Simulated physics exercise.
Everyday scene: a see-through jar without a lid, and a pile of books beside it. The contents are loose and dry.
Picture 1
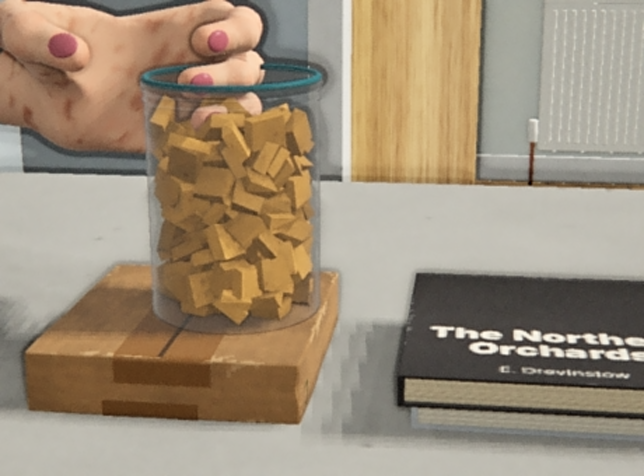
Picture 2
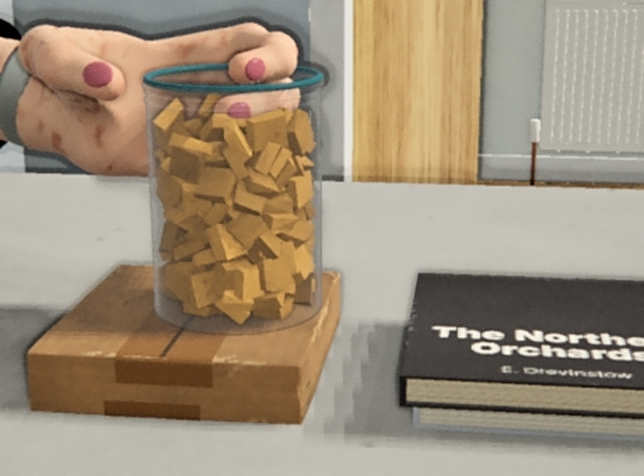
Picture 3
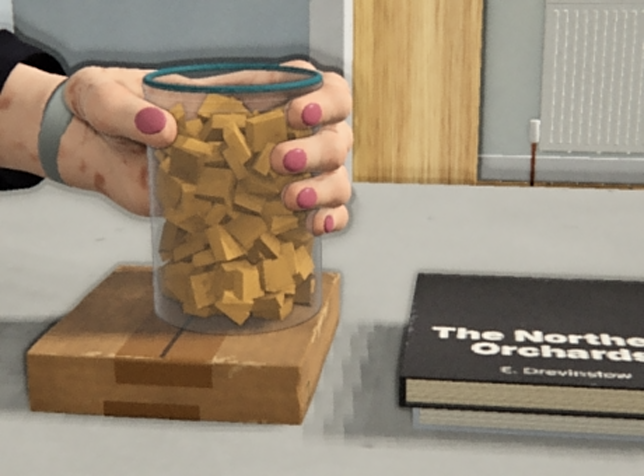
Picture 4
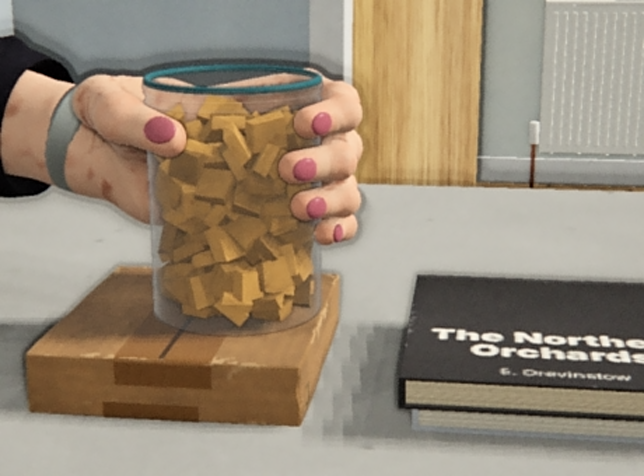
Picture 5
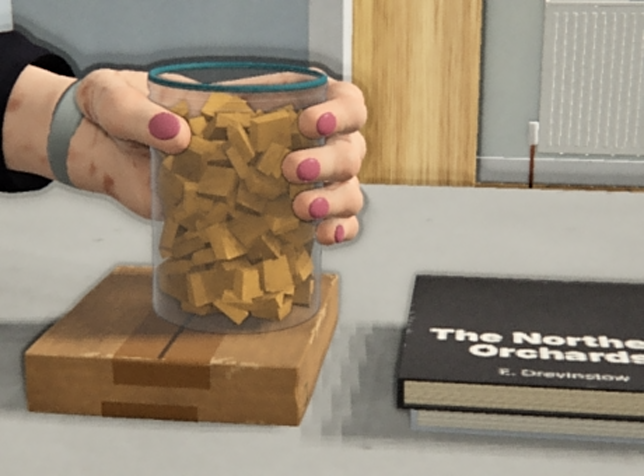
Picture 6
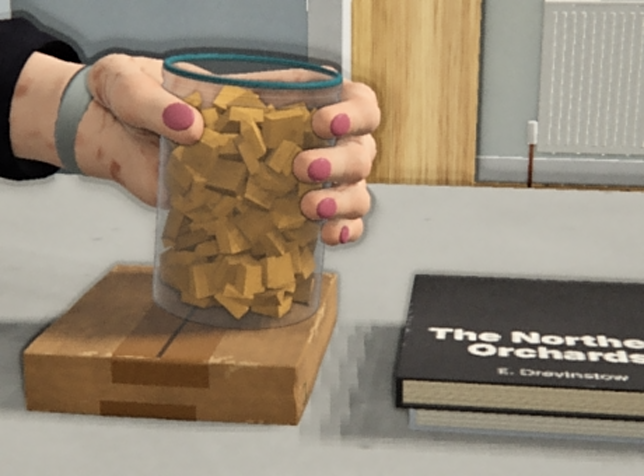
On a table, a hand grips a clear jar of brown pieces and tilts it slightly right.
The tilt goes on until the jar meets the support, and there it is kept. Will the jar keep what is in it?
Looks like the filling will partly leave it.
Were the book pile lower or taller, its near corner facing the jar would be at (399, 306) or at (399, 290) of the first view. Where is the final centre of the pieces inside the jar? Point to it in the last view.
I'd put it close to (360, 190) first and close to (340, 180) after that.
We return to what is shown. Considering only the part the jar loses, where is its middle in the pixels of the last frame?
Roughly pixel (603, 315).
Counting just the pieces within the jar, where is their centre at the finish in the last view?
Roughly (429, 247).
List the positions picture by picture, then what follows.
Jar at (234, 193), nearly full of cereal squares; book pile at (555, 338), its top about level with the jar's foot, in the first picture.
Jar at (236, 193), upright; rim at (318, 79); top of the contents at (243, 150), in the second picture.
Jar at (236, 194), upright; rim at (318, 79); book pile at (556, 338), in the third picture.
Jar at (236, 195), upright; rim at (317, 80); top of the contents at (243, 151), in the fourth picture.
Jar at (238, 193), upright; rim at (323, 80); book pile at (554, 340), in the fifth picture.
Jar at (245, 187), leaning 5°; rim at (338, 81); book pile at (553, 340), its top about level with the jar's foot, in the sixth picture.
Then, 0.45 s past the last view, the jar leans 37°; everything is still inside.
Then, 0.94 s past the last view, the jar leans 72°; everything is still inside.
Then, 1.51 s past the last view, the jar rests on the book pile at 90°; a small part of the cereal squares out of it.
Finally, the jar rests on the book pile at 90°; a small part of the cereal squares out of it.
